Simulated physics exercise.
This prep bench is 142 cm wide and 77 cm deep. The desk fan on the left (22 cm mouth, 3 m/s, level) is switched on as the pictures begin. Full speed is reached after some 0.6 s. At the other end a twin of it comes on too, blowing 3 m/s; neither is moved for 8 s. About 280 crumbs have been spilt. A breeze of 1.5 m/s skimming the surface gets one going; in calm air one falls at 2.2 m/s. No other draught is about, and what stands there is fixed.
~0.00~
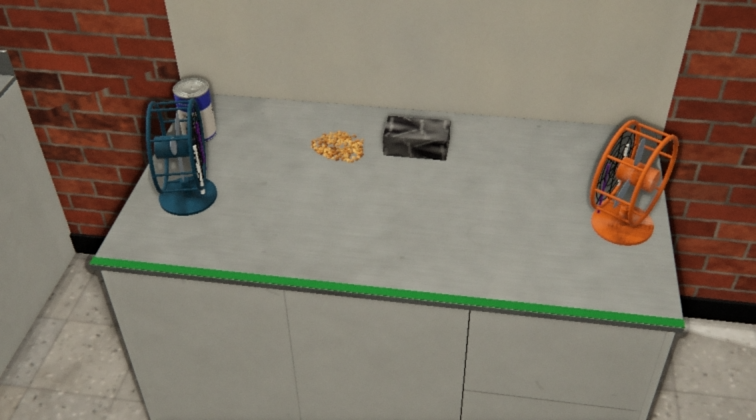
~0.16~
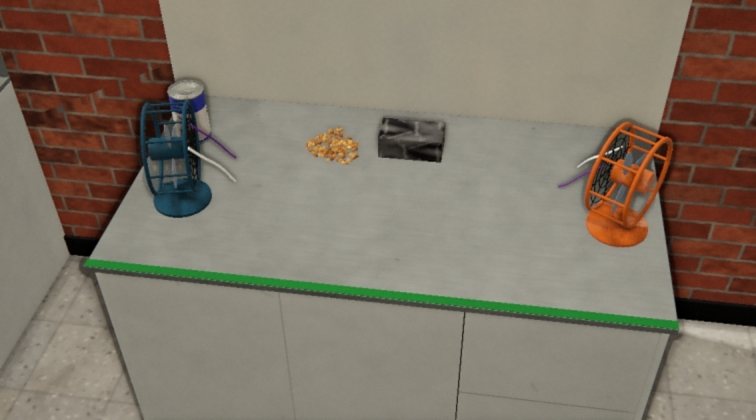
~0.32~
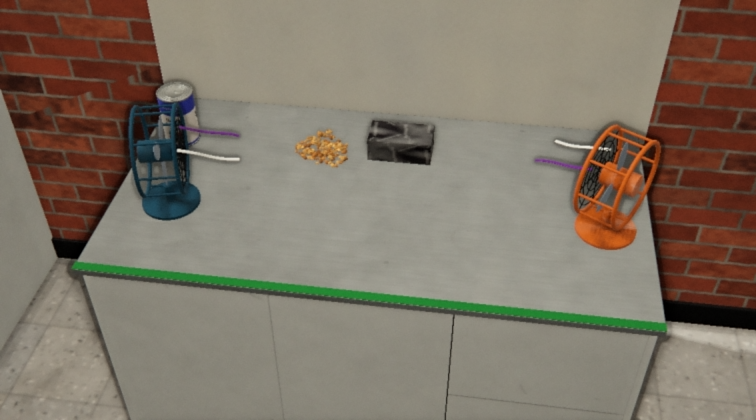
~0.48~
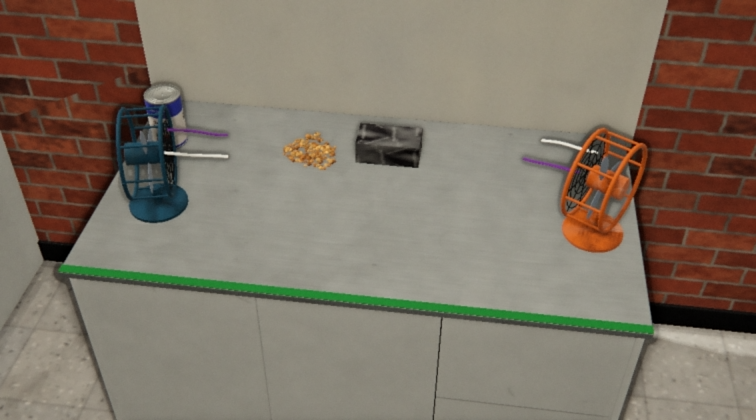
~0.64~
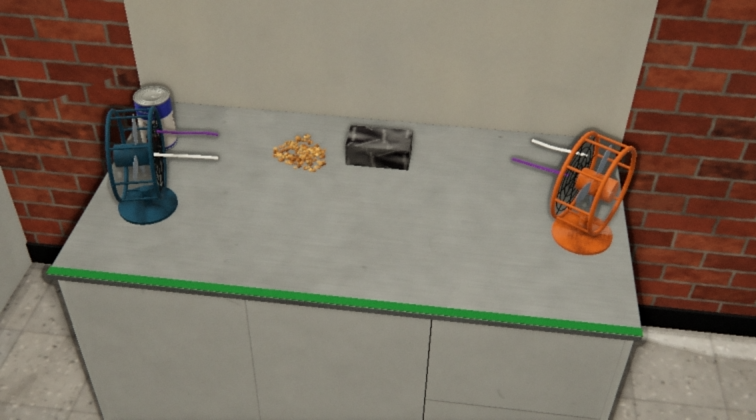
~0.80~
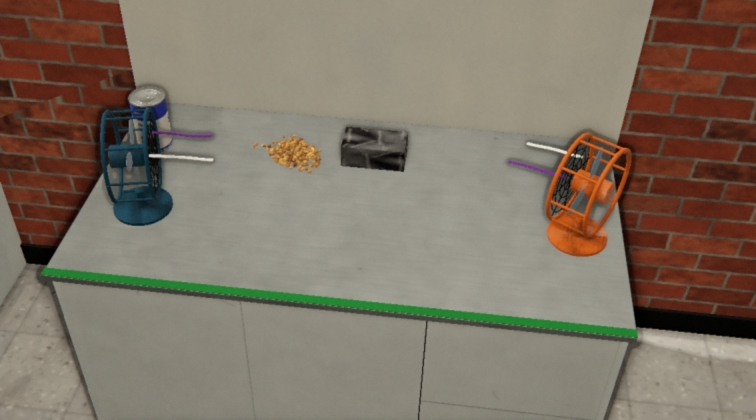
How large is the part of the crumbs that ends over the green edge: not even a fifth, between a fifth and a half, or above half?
By then under a fifth are over the green edge.
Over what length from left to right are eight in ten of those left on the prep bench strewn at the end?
Roughly 20 cm.
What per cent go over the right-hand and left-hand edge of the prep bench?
Roughly 0 % right-hand, 20 % left-hand.
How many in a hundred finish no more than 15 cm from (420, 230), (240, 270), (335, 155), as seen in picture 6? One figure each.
In turn about 0 %, 0 %, 50 %.
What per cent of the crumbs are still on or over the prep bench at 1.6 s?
Near 90 %.
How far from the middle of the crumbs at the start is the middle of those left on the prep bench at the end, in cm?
About 5 cm.
After 1.6 s, 0 % are over the green edge; the middle of those left on the top is near (292, 149); 41 % are gone or lie where they will stay.
After 2.6 s, 0 % are over the green edge; the middle of those left on the top is near (292, 152); 68 % are gone or lie where they will stay.
After 4.4 s, 0 % are over the green edge; the middle of those left on the top is near (292, 152); 70 % are gone or lie where they will stay.
After 8.0 s, at the end, 0 % are over the green edge; the middle of those left on the top is near (292, 152).
